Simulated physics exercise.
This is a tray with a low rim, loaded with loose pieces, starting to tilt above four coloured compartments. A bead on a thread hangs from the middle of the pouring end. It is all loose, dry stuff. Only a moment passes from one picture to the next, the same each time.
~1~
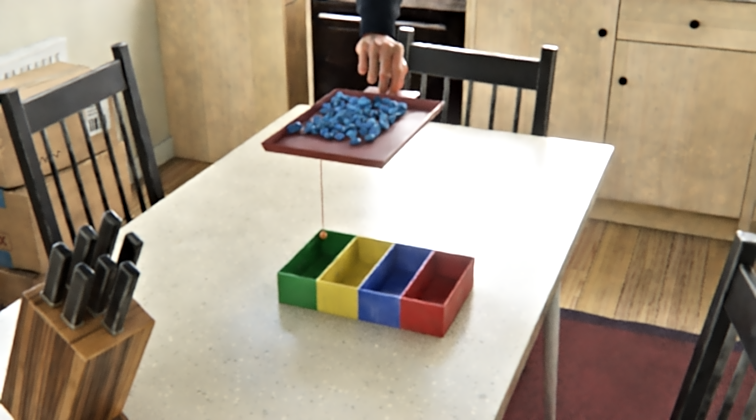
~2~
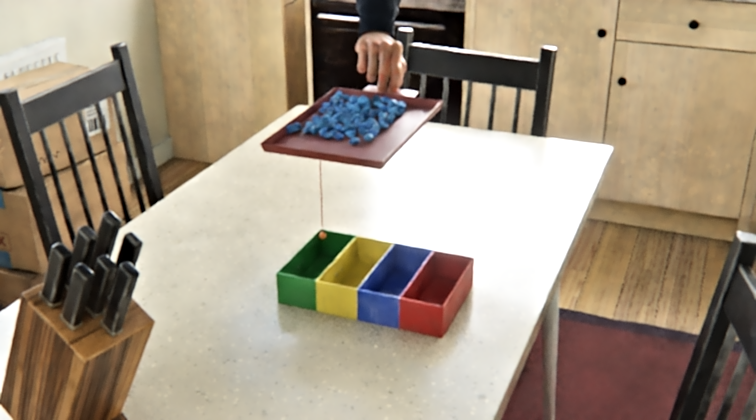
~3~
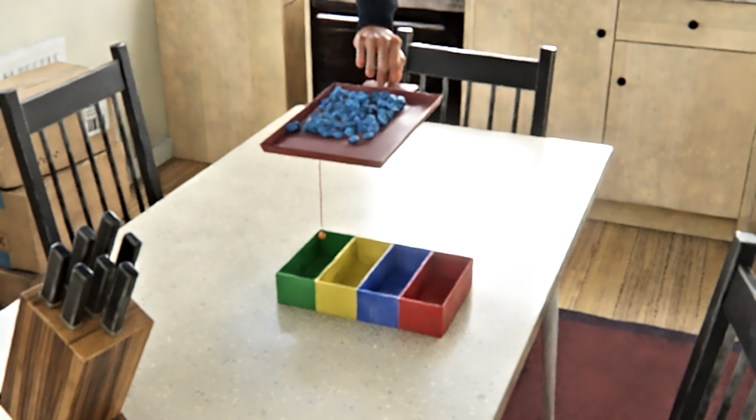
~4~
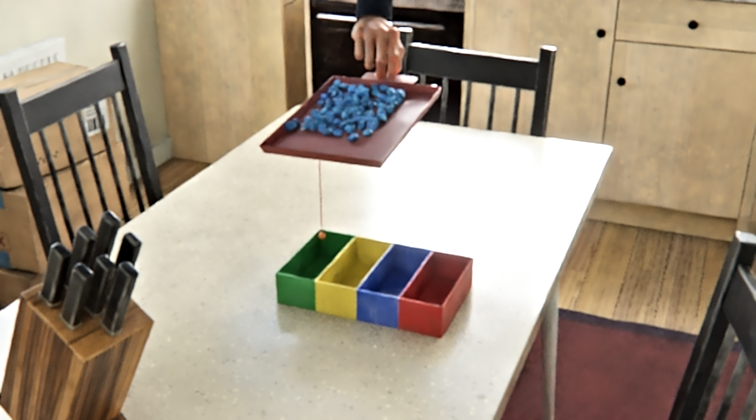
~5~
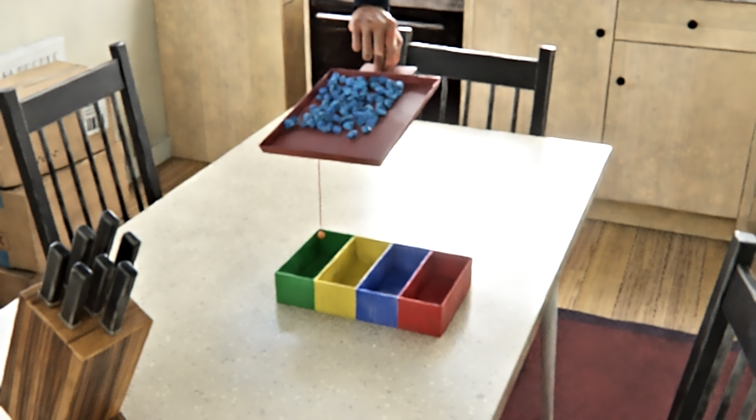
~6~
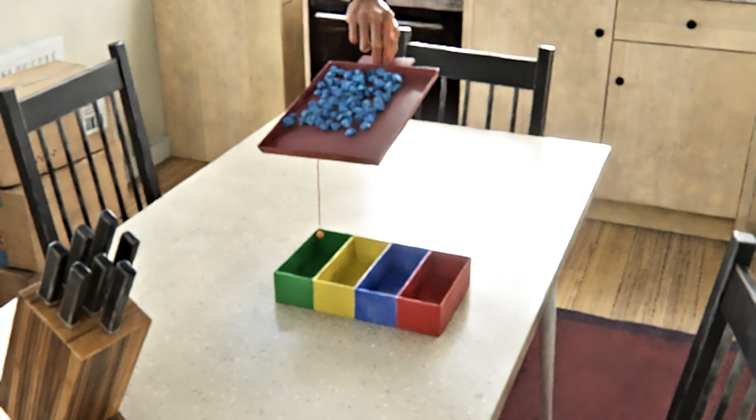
A dark red tray loaded with small blue stones is held by a hand at its far side above a pale table in a kitchen, seen from slightly above. Below sit green, yellow, blue and red compartments, left to right, with a knife block at left and black chairs around. The hand raises the tray's far side slightly, tilting it toward the near left corner, while the camera stays nearly still.
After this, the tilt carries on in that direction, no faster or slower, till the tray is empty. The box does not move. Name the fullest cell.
The green one ends fullest.
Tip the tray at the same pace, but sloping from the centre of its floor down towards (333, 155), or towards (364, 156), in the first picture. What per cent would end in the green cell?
About 40 and 10 per cent.
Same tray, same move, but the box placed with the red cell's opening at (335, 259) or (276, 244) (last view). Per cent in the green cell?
Near 10 % and 0 %.
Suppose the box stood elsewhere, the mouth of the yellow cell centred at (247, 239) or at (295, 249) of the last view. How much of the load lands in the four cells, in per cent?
First some 100, then 90 per cent.
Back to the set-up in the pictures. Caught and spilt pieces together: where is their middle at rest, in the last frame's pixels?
Roughly at (267, 284).
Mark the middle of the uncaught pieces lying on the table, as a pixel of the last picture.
At about (249, 280).
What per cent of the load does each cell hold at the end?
About: Green cell 30, yellow cell 0, blue cell 0, red cell 0 per cent.
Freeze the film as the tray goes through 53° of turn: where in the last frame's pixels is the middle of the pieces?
At about (298, 139).
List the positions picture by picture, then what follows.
In the first picture, corners of the pouring end at (264, 142) and (382, 160), level; middle of the load at (354, 115), aquarium stones; bead on its thread at (323, 235); green cell at (297, 288); yellow cell at (338, 297); blue cell at (379, 305); red cell at (422, 314).
In the second picture, corners of the pouring end at (263, 143) and (381, 160), level; middle of the load at (354, 114).
In the third picture, corners of the pouring end at (263, 143) and (380, 160), tipped barely, lowest at the left corner; middle of the load at (353, 110).
In the fourth picture, corners of the pouring end at (262, 144) and (380, 159), tipped a little, lowest at the left corner; middle of the load at (352, 105).
In the fifth picture, corners of the pouring end at (261, 144) and (379, 158), tipped a little, lowest at the left corner; middle of the load at (351, 100).
In the sixth picture, corners of the pouring end at (260, 145) and (378, 158), tipped a little, lowest at the left corner; middle of the load at (349, 94); green cell at (294, 288); yellow cell at (334, 296); blue cell at (376, 305); red cell at (419, 314).
Soon, tray tipped steeply; most on the tray; a small part falling or outside the box.
A while on, tray tipped right over; about two thirds on the tray; a small part in the green cell; a stray few in the yellow cell; about a quarter falling or outside the box.
Towards the end, tray tipped past a quarter turn; about a quarter in the green cell; a small part in the yellow cell; about two thirds falling or outside the box.
Finally, tray tipped past a quarter turn; about a quarter in the green cell; a small part in the yellow cell; none in the red cell; none in the blue cell; about two thirds outside the box.
